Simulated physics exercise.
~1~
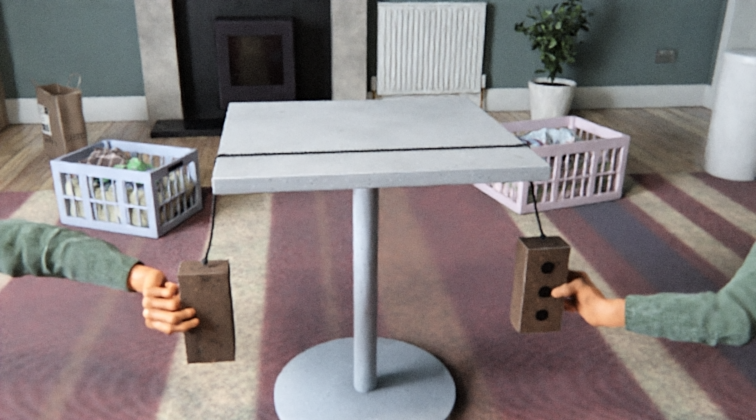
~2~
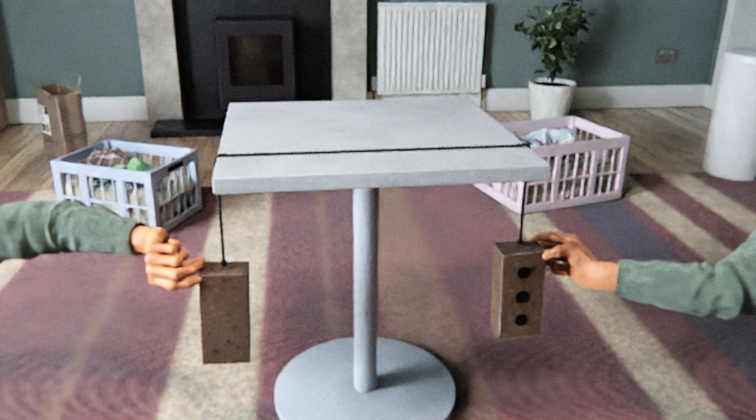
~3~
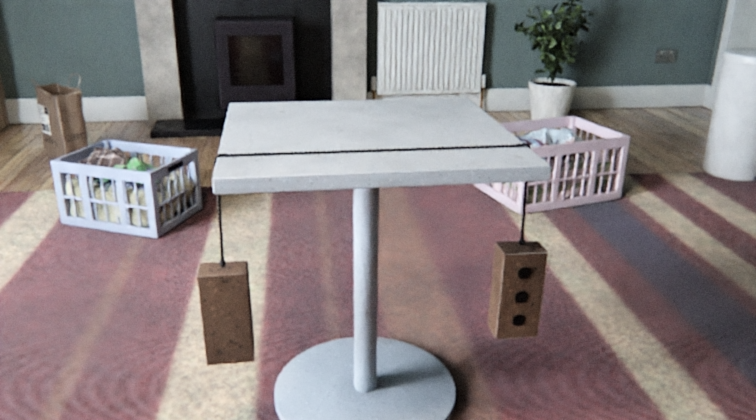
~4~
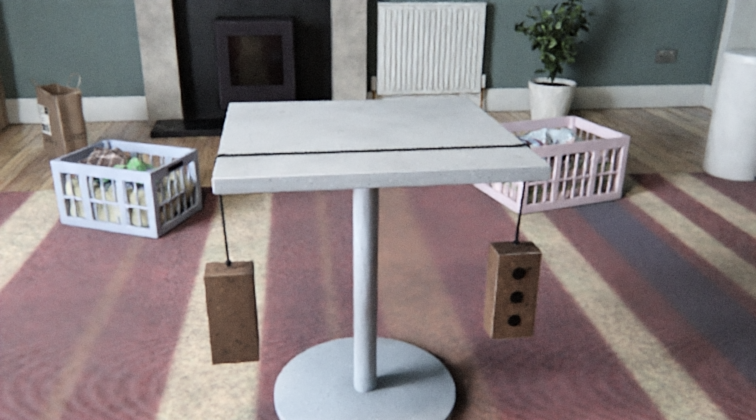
Two hands held a pair of bricks hanging from one string laid across a small table, then let go and drew away, and the bricks swayed slightly inward but stayed balanced, still hanging at about the same heights at the end.
